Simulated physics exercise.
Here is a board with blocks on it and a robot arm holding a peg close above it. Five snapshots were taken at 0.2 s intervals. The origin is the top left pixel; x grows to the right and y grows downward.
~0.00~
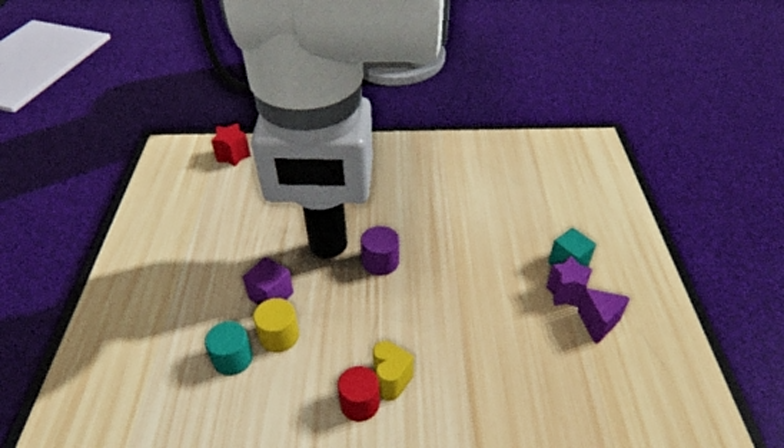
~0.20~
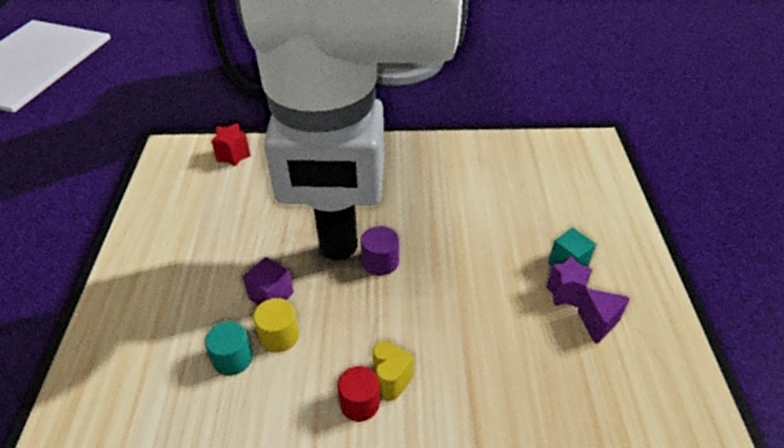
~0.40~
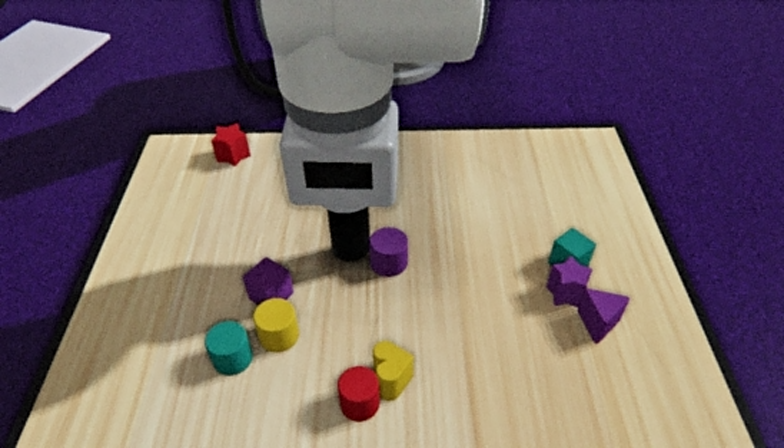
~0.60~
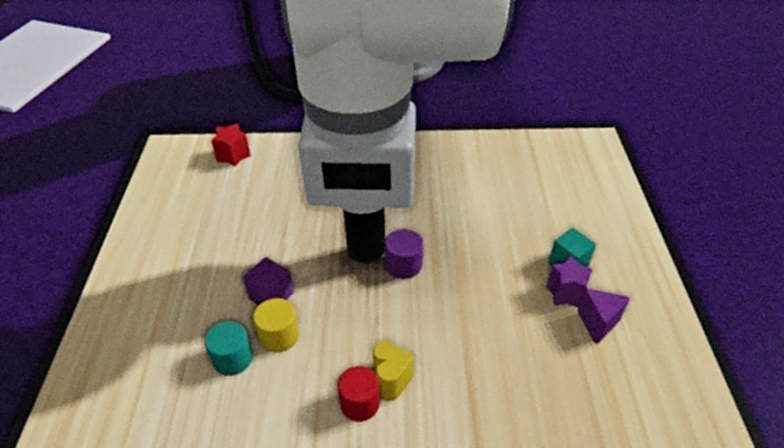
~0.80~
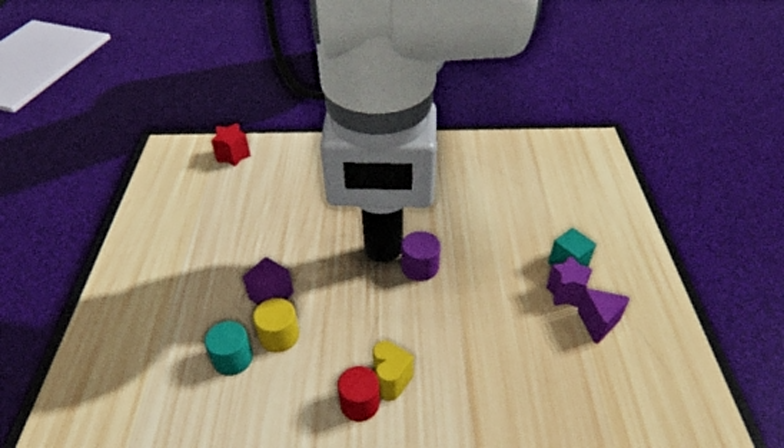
To begin with, a robot arm holds a black peg over a wooden board of scattered coloured blocks, just left of a purple cylinder. The peg moves right and meets the cylinder, then pushes it a short way to the right while the other blocks stay still.
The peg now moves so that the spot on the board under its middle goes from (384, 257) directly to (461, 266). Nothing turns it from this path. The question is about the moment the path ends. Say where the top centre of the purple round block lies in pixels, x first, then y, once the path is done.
I think it will end close to (496, 265).
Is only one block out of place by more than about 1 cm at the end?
Final answer: Yes.
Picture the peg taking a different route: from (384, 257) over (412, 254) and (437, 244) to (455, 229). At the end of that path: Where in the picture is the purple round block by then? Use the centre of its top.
The point I'd pick in the picture is (458, 248).
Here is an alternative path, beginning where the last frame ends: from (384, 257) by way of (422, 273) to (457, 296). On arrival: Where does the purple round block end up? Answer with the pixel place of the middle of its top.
Near (499, 265).
The first path, step by step. Halfway along, peg at (423, 253); purple round block at (460, 253).
At the end, peg at (462, 257); purple round block at (496, 265).
